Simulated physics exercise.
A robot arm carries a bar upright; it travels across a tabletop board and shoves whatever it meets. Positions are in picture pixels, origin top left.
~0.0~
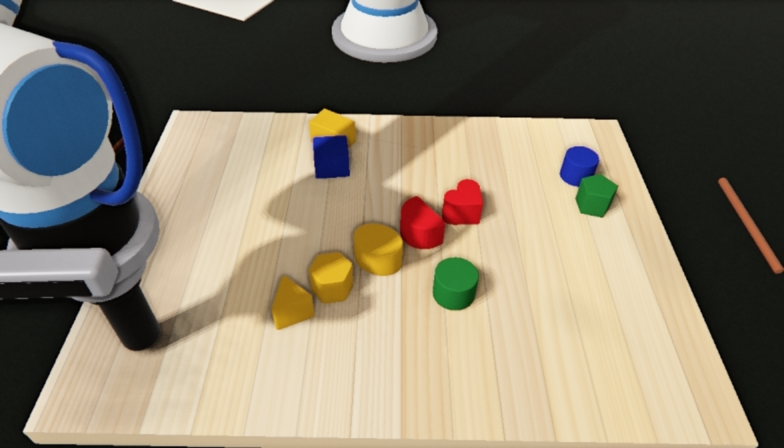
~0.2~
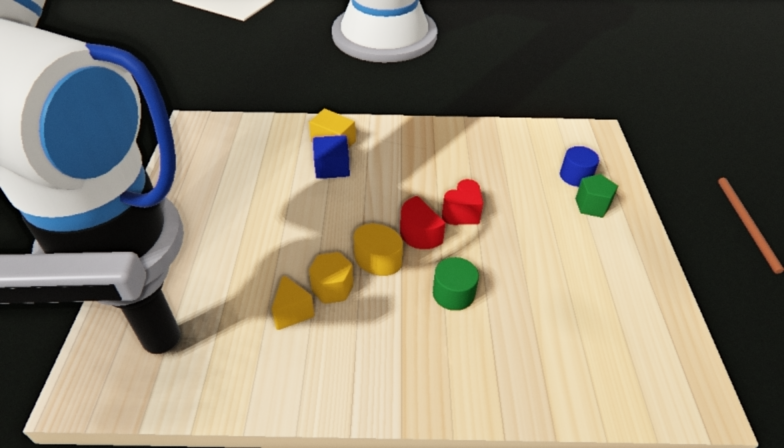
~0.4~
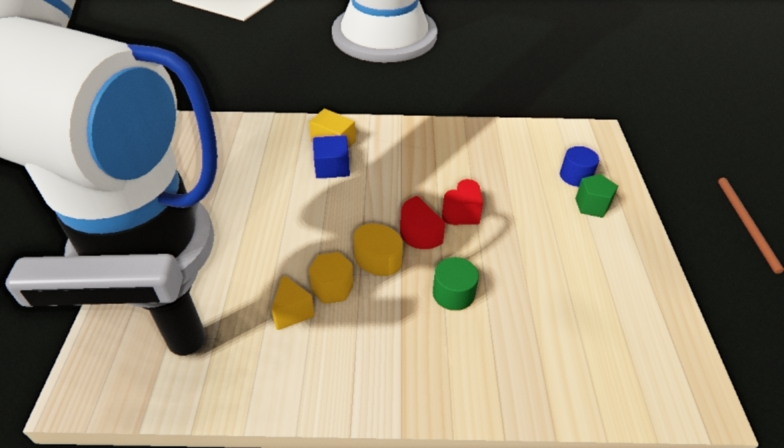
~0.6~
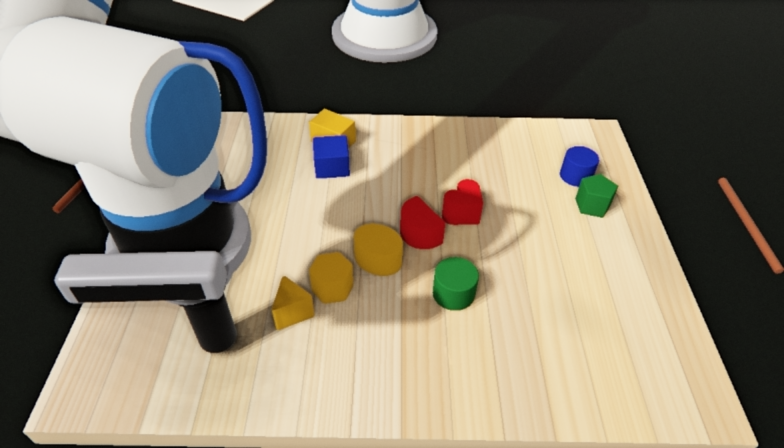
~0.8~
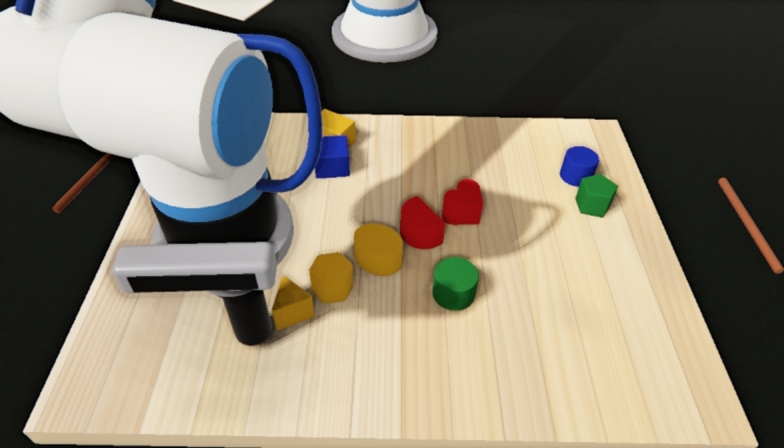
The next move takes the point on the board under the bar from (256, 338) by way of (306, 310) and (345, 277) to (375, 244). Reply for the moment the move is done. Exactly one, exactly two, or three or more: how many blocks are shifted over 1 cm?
Three or more.
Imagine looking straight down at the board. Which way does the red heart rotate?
From above, the turn goes clockwise.
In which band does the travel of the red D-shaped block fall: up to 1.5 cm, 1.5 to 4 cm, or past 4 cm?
The largest band: Over 4 cm.
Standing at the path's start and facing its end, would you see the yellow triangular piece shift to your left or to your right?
The yellow triangular piece is shifted sideways to the right, facing along the path from start to end.
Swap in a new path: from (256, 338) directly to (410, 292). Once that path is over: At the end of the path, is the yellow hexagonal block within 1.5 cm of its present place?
Short answer: No.
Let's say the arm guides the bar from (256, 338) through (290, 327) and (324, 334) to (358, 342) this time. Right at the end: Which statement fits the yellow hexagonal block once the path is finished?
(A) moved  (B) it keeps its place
A.
What follows on the original path. One third of the way, bar (306, 302); yellow triangular piece (334, 281), turned 35° anticlockwise; yellow hexagonal block (346, 256), turned 45° anticlockwise.
Two thirds of the way, bar (345, 270); yellow triangular piece (367, 280); yellow hexagonal block (371, 237), turned 60° anticlockwise; yellow oval (401, 220), turned 15° clockwise; red D-shaped block (433, 206).
At the end, bar (375, 238); yellow triangular piece (367, 280); yellow hexagonal block (401, 207), turned 55° anticlockwise; yellow oval (432, 195), turned 30° clockwise; red D-shaped block (465, 186); red heart (498, 180), turned 20° clockwise.
